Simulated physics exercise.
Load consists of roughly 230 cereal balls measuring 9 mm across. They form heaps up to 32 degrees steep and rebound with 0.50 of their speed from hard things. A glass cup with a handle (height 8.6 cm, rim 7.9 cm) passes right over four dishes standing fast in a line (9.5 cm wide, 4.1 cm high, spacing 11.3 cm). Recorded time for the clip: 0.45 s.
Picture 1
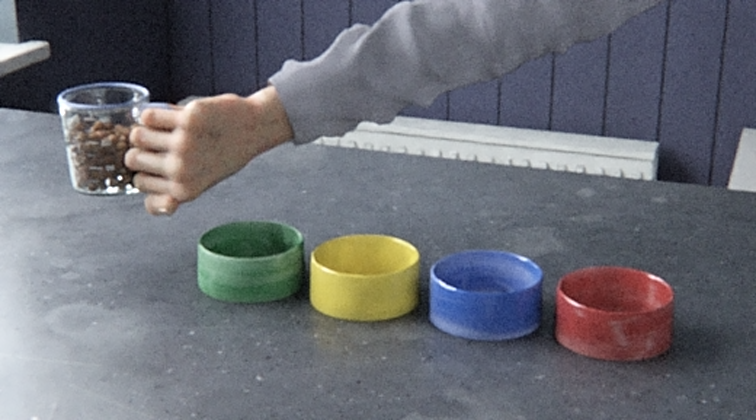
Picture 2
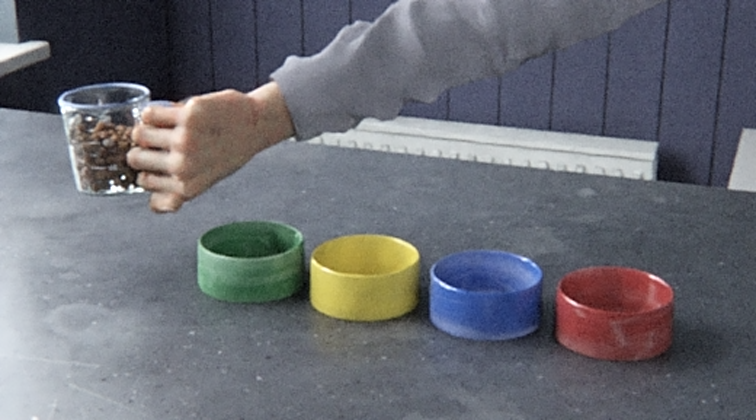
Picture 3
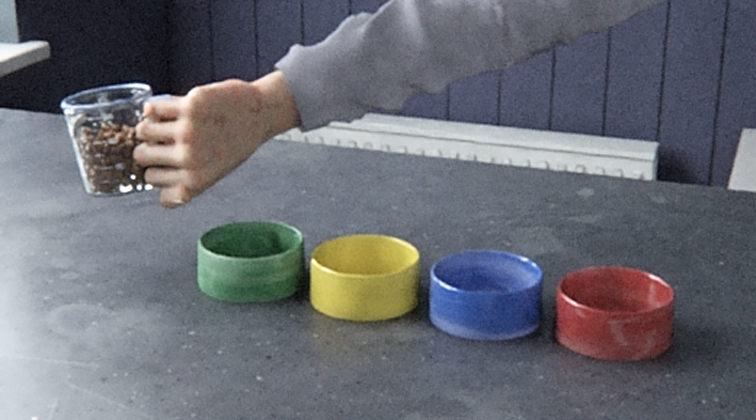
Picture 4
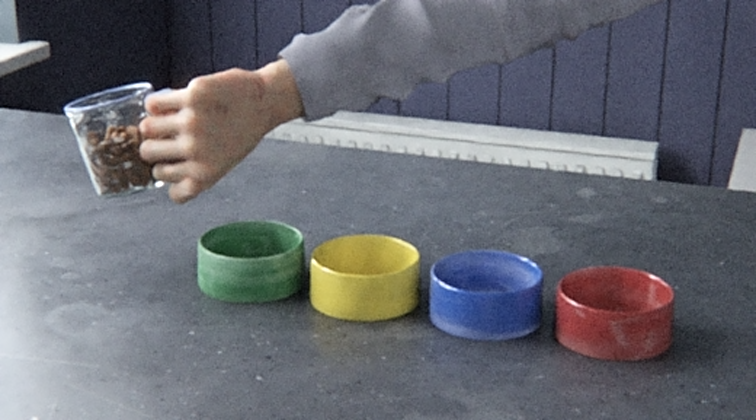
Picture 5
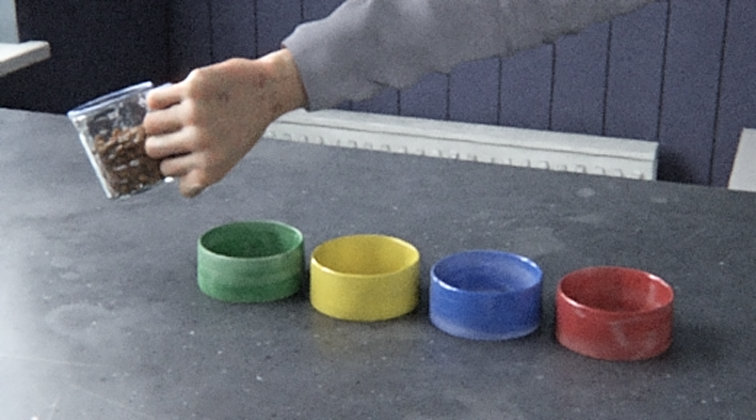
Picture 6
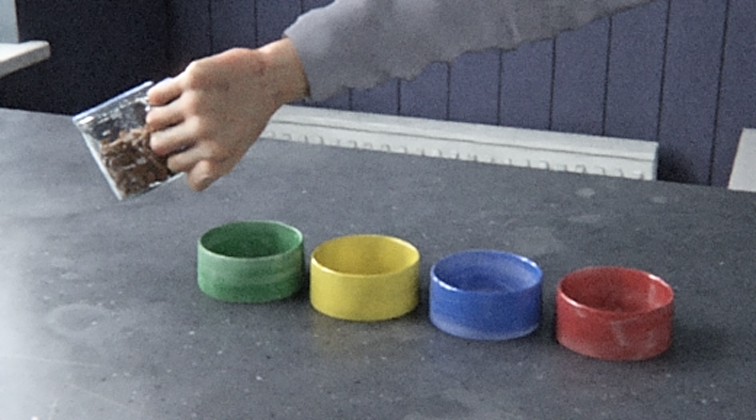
A hand tilting a glass cup of brown cereal pieces while moving it slightly right, beside green, yellow, blue and red dishes.
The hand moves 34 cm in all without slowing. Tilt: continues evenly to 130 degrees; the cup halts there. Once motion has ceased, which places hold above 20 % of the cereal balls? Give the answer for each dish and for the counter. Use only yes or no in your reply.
Red dish: No; blue dish: No; green dish: Yes; yellow dish: No; counter: Yes.
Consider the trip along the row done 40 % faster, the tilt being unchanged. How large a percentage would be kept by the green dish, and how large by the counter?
Shares: Green 100, counter 0.
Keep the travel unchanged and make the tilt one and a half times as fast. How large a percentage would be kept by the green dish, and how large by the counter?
Then the green dish would get 0 and the counter 100.
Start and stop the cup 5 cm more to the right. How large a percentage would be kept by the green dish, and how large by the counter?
Then the green dish would get 100 and the counter 0.
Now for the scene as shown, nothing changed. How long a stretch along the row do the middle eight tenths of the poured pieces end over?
That stretch measures near 12 centimetres.
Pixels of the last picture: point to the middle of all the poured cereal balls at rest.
(189, 265) or so.
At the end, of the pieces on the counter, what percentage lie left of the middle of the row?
That works out to close to 100 per cent.
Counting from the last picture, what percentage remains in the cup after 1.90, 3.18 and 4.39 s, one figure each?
0, 0, 0.
Then, 1.90 s after the last picture, tilt 130 degrees; cup holds 0 %, green 30 %.
Then, 3.18 s after the last picture, tilt 130 degrees; cup holds 0 %, green 30 %.
Then, 4.39 s after the last picture, tilt 130 degrees; cup holds 0 %, green 30 %.
In the end, red 0 %, blue 0 %, green 30 %, yellow 0 %, counter 70 %.
